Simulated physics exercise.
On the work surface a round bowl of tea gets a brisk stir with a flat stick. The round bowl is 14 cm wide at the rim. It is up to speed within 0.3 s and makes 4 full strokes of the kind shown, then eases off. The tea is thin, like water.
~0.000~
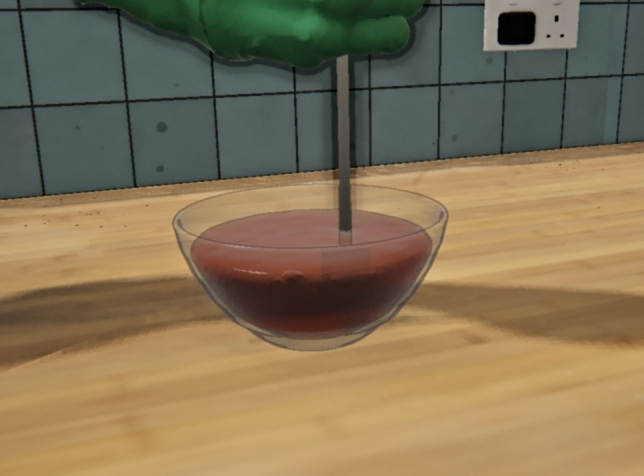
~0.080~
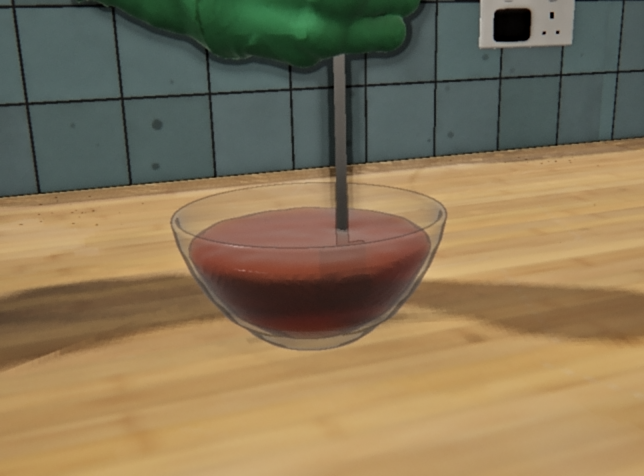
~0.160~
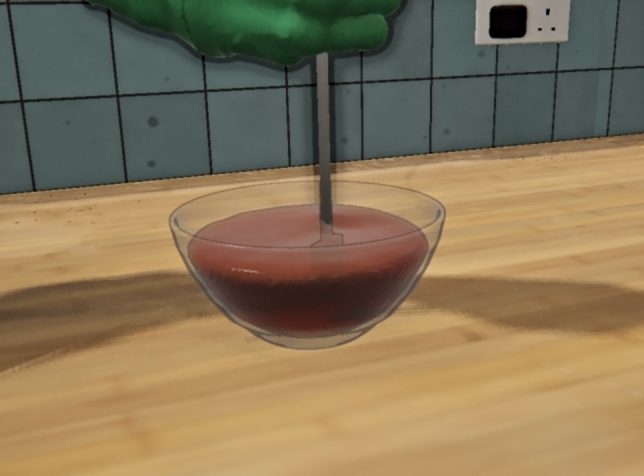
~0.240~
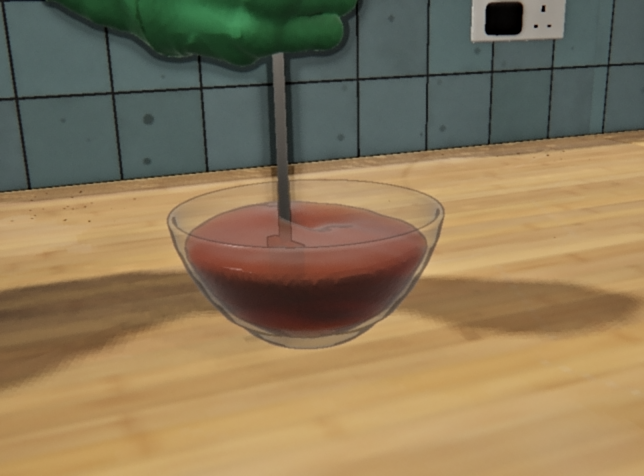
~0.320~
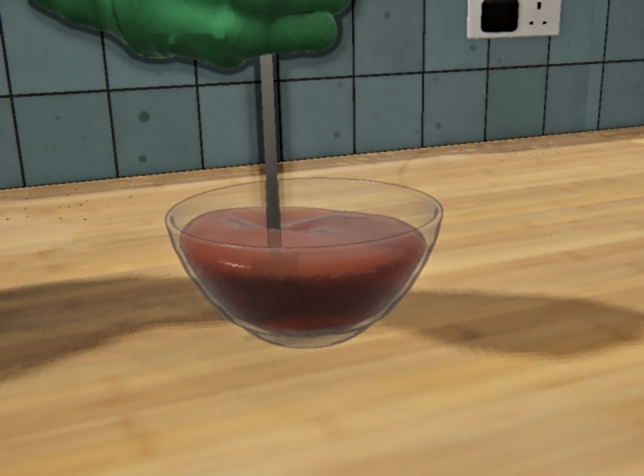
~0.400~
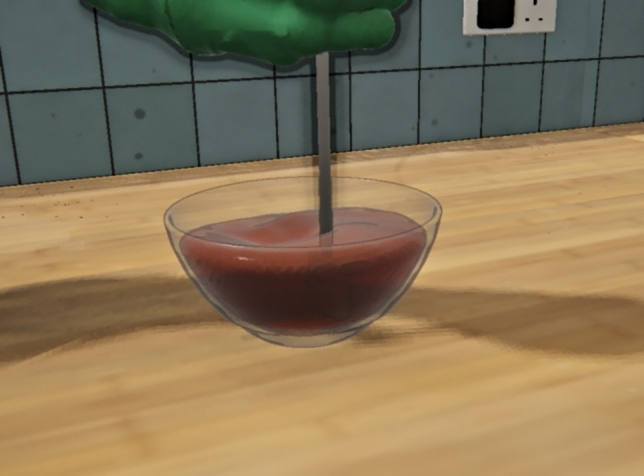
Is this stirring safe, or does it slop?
This round bowl stays dry outside.
Then, 0.70 s in, 0 ml is over the rim.
Then, 1.00 s in, 0 ml is over the rim.
Then, 1.30 s in, 0 ml is over the rim.
Then, 1.60 s in, 0 ml is over the rim.
Finally, 0 ml is over the rim.
